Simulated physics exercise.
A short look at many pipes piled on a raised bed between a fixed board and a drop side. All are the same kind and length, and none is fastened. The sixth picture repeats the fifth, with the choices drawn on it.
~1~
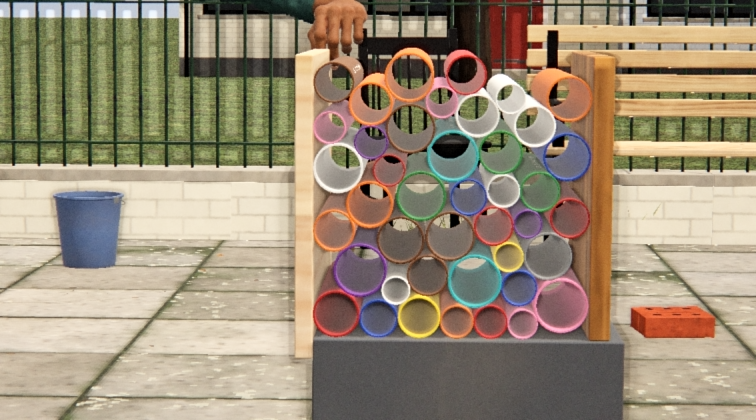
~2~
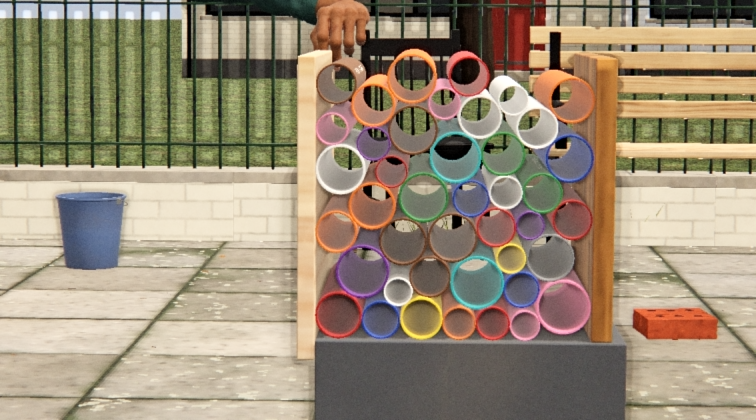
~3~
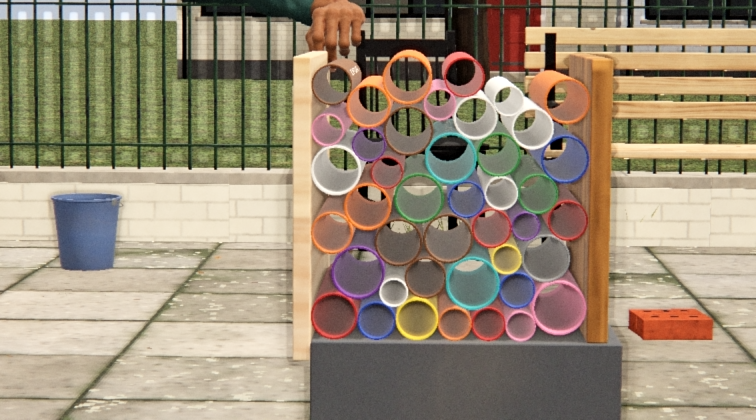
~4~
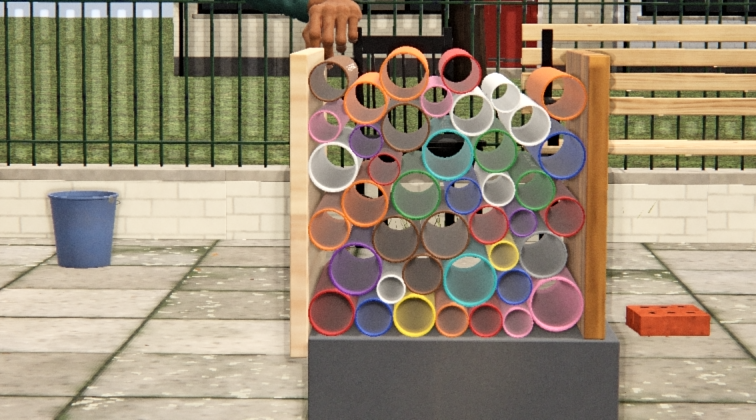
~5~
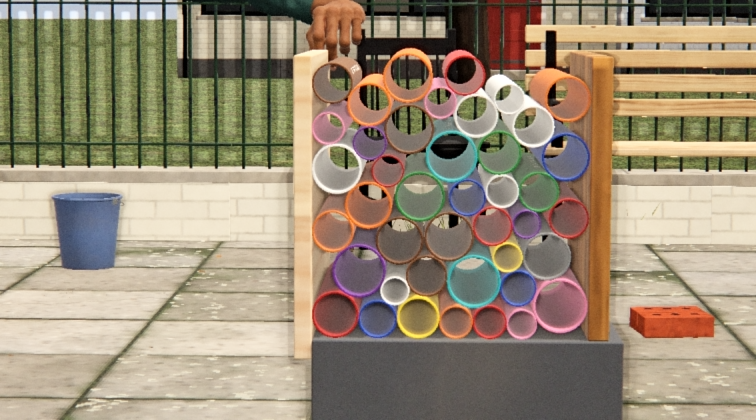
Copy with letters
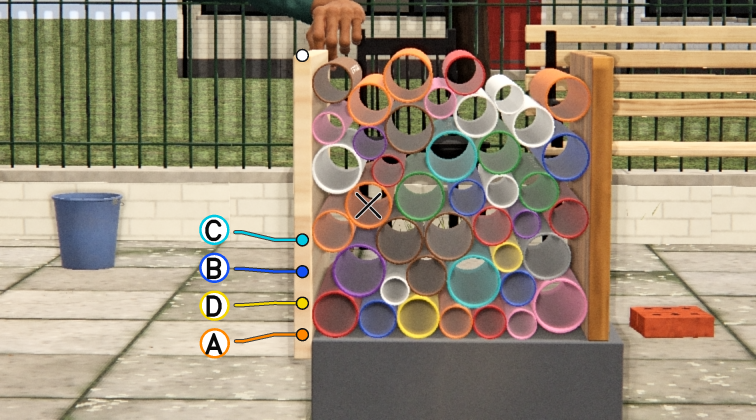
Nothing in the stack of colorful pipes visibly moved between the two wooden boards, while a hand stayed at the top left and the whole view shifted very slightly from side to side.
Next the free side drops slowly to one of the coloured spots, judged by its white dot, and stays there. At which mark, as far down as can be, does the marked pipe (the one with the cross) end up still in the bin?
At most to C.
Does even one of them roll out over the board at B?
At B: Yes.
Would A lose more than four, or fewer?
It loses more than four.
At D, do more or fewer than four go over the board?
More than four.
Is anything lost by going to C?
Yes, at C.
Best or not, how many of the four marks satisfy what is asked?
One of them.
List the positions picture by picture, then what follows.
In the first frame, a brown pipe (427, 275); a yellow pipe (509, 257); a purple pipe (528, 224).
In the second frame, a purple pipe (530, 226); a red pipe (392, 172).
In the third frame, a blue pipe (565, 159); a white pipe (533, 128).
In the fourth frame, a white pipe (506, 98); side board (310, 190).
In the fifth frame, a red pipe (336, 315); a pink pipe (522, 324); a brown pipe (426, 276).
On the marked copy, A at (303, 335); B at (303, 272); C at (303, 240); D at (303, 303); the cross at (368, 205); the white dot at (303, 55).
Taking C. A third of the way, top of the board (312, 134).
Two thirds of the way, top of the board (312, 221).
When it is over, top of the board (312, 239), about six out over the board, the crossed one still inside.
As for the rest, A lets the crossed one out; B lets the crossed one out; D lets the crossed one out.
